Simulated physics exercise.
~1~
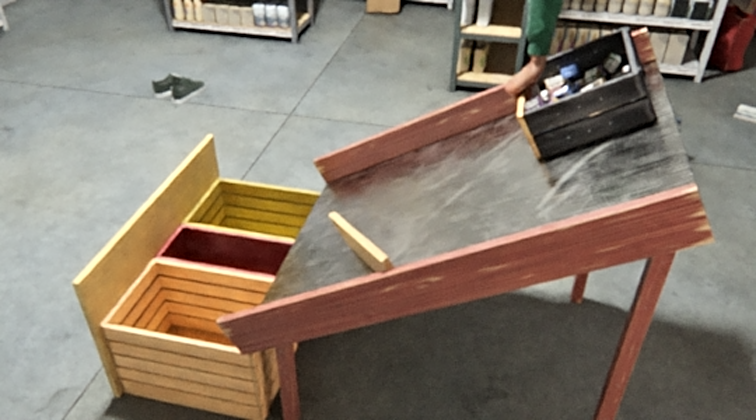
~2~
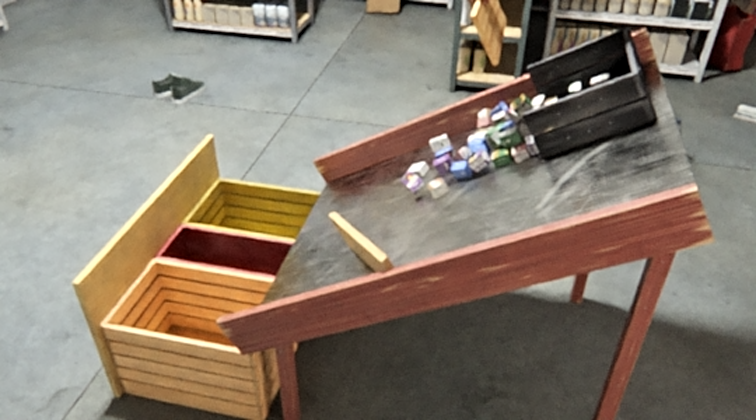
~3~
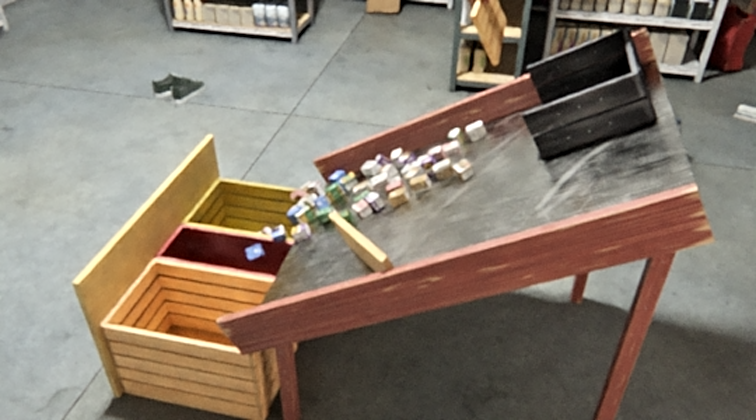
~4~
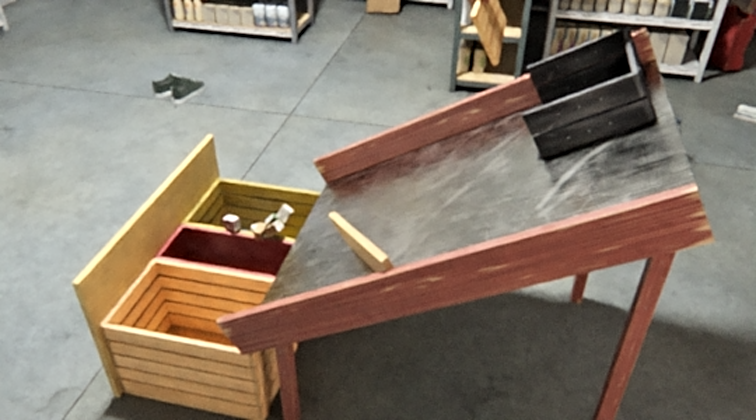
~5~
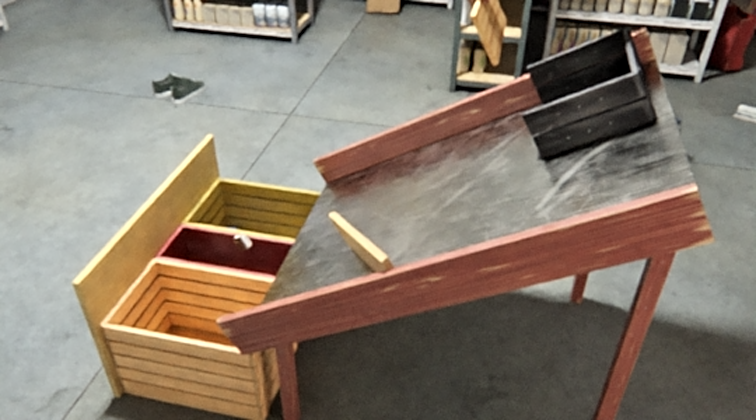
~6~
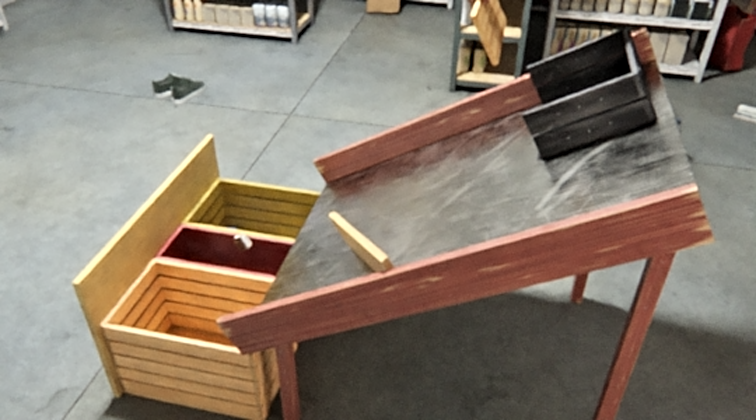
Small cartons spilling from a black pen as its gate lifts, tumbling down a sloping table and dropping into yellow and red tubs.
